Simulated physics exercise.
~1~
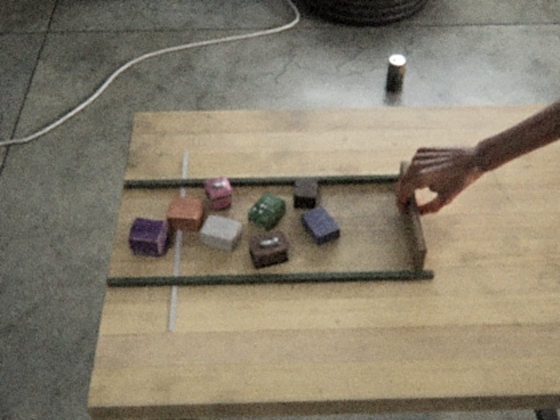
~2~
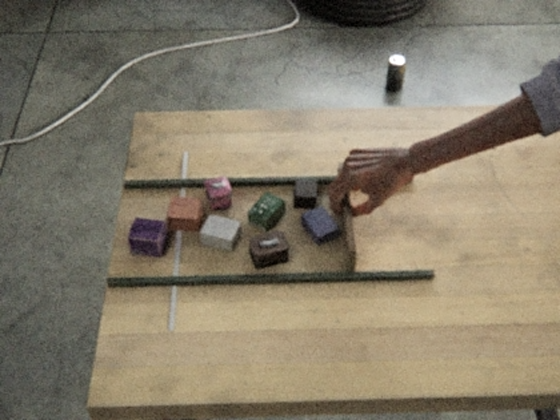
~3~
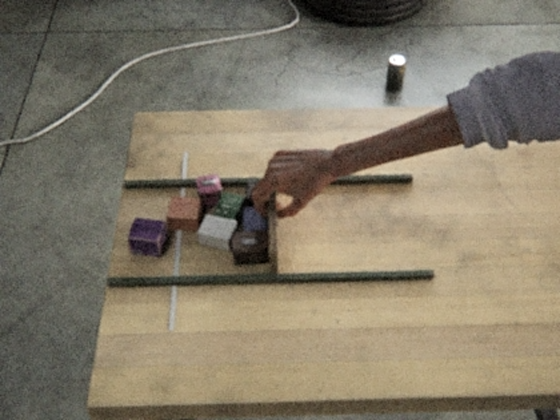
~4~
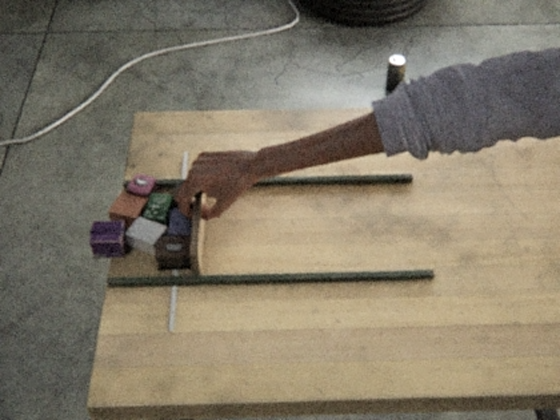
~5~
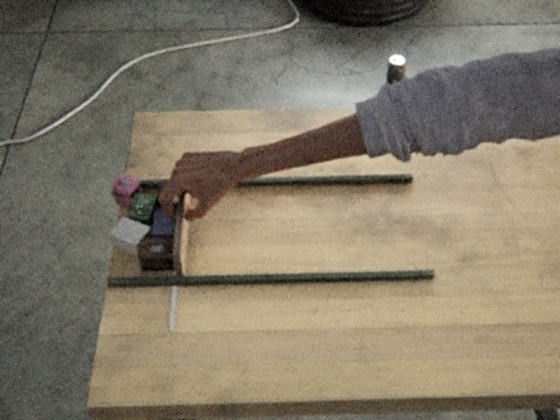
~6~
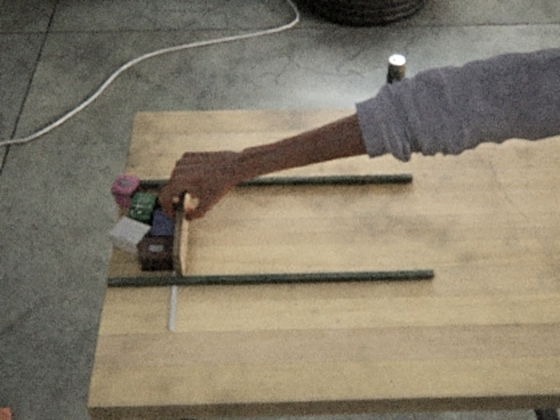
A hand sweeps colored blocks left with a board, and the purple and orange ones fall off.
